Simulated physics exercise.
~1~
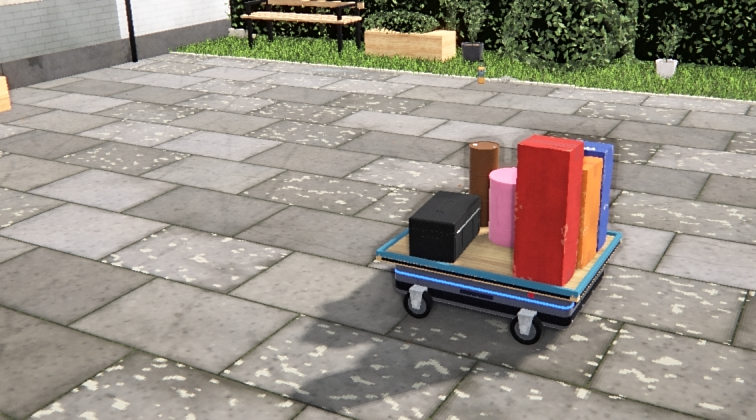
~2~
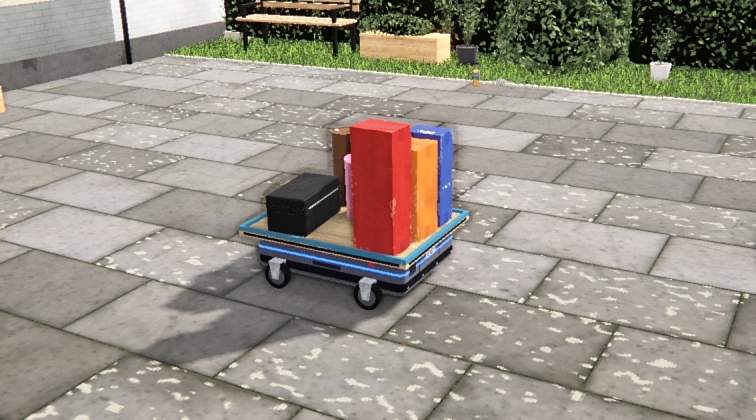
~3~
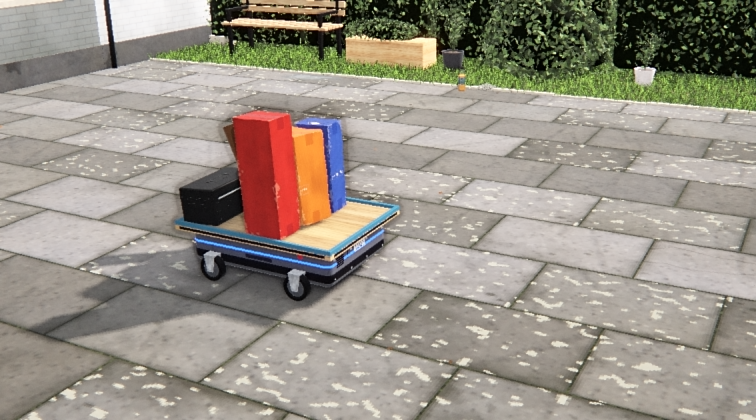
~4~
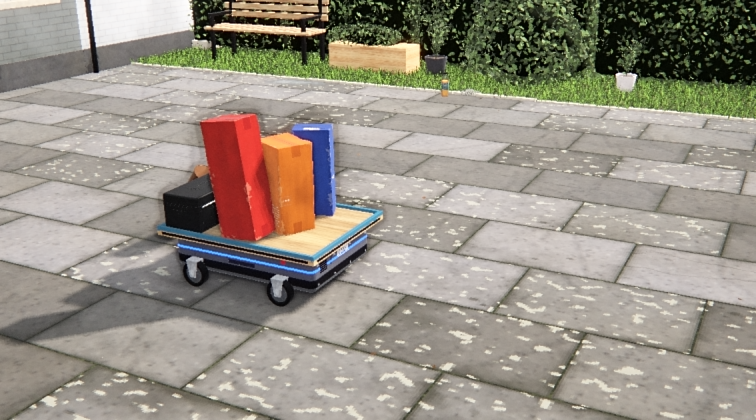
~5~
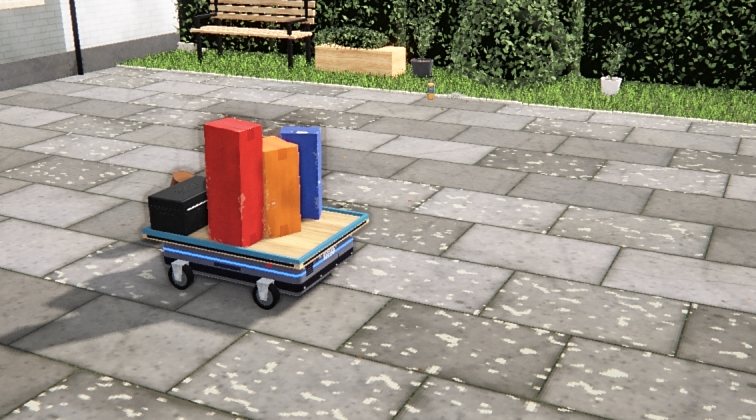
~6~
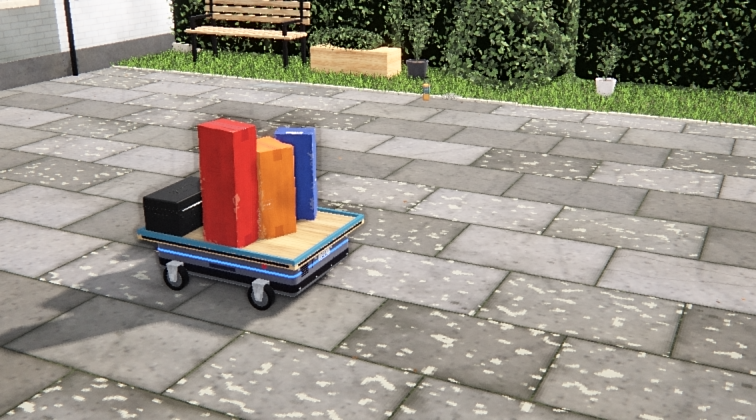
A flat cart carrying a black toolbox, a pink pail, a brown canister and upright red, orange and blue boxes rolls left across paving and stops; the red box tilts and settles upright, the canister tips off behind, and the three tall boxes remain standing aboard.
